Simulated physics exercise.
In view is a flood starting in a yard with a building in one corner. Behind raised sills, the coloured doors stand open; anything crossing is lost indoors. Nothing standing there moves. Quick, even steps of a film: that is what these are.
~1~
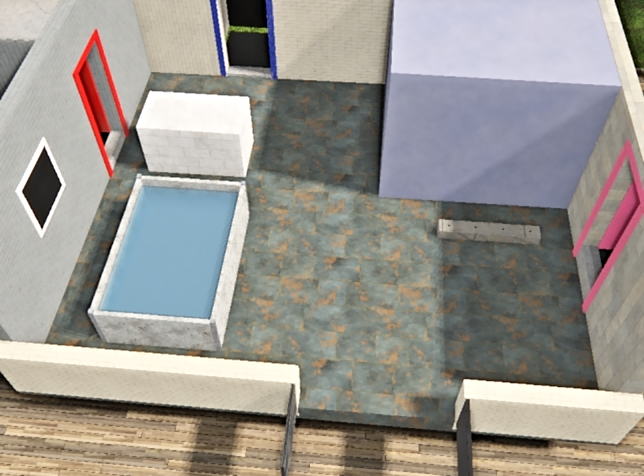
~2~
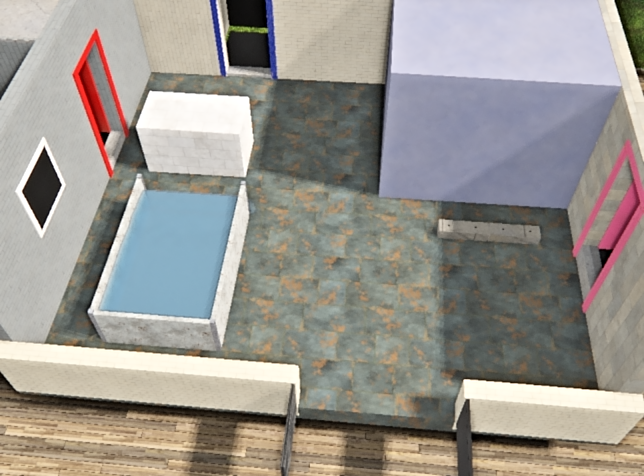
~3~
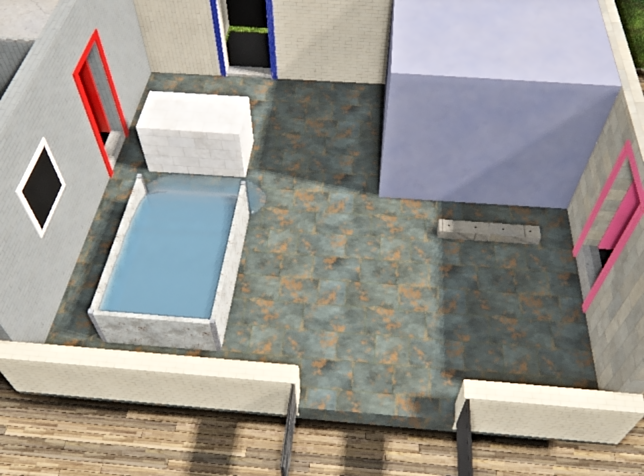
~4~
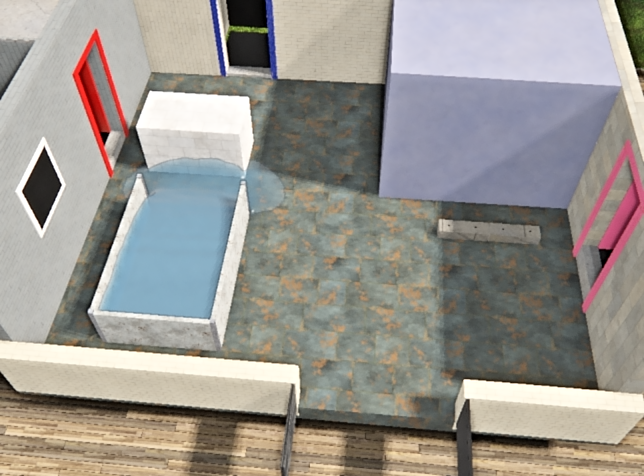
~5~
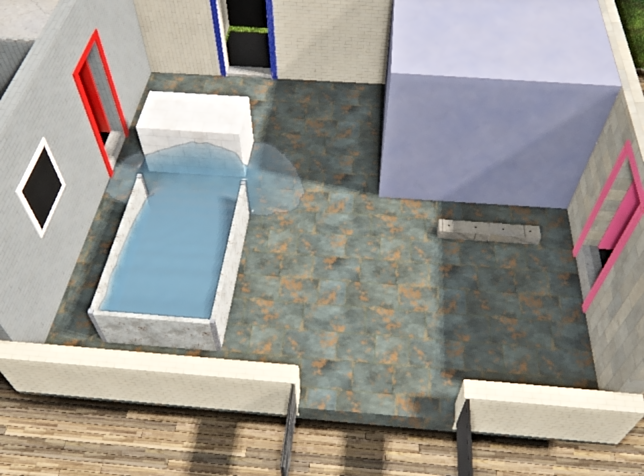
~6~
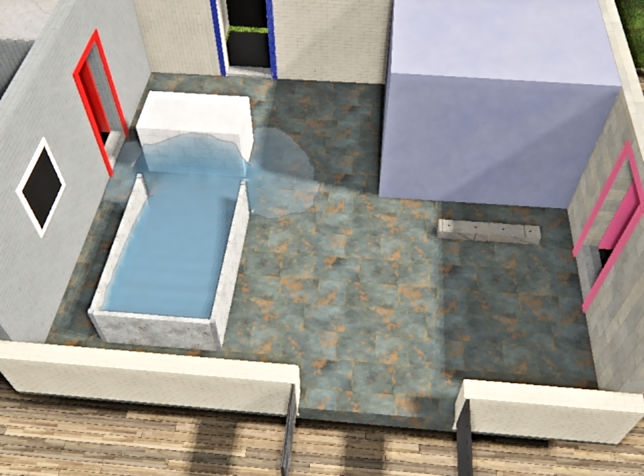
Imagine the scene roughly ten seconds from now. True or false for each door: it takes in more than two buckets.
For the blue door, true; for the red door, true; for the pink door, false.
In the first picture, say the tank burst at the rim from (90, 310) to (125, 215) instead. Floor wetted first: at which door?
My answer: The red-painted one.
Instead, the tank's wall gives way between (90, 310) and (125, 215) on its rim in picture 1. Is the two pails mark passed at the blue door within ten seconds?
Blue: Remains below.
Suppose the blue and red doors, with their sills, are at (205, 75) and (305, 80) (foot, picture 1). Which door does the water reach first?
Result: The red-painted one.
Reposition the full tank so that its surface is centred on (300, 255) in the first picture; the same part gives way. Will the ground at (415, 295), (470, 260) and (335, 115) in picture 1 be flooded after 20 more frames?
One after the other: Free of water, no water, flooded.
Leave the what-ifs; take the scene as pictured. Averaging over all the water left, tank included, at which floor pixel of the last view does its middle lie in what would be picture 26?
Roughly (224, 202).
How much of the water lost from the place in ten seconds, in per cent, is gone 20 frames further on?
Near 35 in a hundred.
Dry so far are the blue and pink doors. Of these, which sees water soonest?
It's the blue door.
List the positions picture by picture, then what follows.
The first frame shows still water in the tank at (174, 247).
In the second frame, water pours out on the tank's far side and has run to a hidden place.
In the third frame, water pours out on the tank's far side and has run to a hidden place.
In the fourth frame, water pours out on the tank's far side and has run to (140, 172).
In the fifth frame, the front is at (278, 154), out from the gap on the tank's far side.
In the sixth frame, the front is at (278, 133), out from the gap on the tank's far side.
A moment on, water covers 25 % of the floor; the blue door not reached, the red door under two buckets in, the pink door not reached.
Next, water covers 40 % of the floor; the blue door wet at the sill, nothing in, the red door over two buckets in, the pink door not reached.
Then, water covers 60 % of the floor; the blue door under two buckets in, the red door far over two buckets in, the pink door not reached.
Later, water covers 85 % of the floor; the blue door over two buckets in, the red door far over two buckets in, the pink door wet at the sill, nothing in.
In the end, water covers 95 % of the floor; the blue door far over two buckets in, the red door far over two buckets in, the pink door wet at the sill, nothing in.
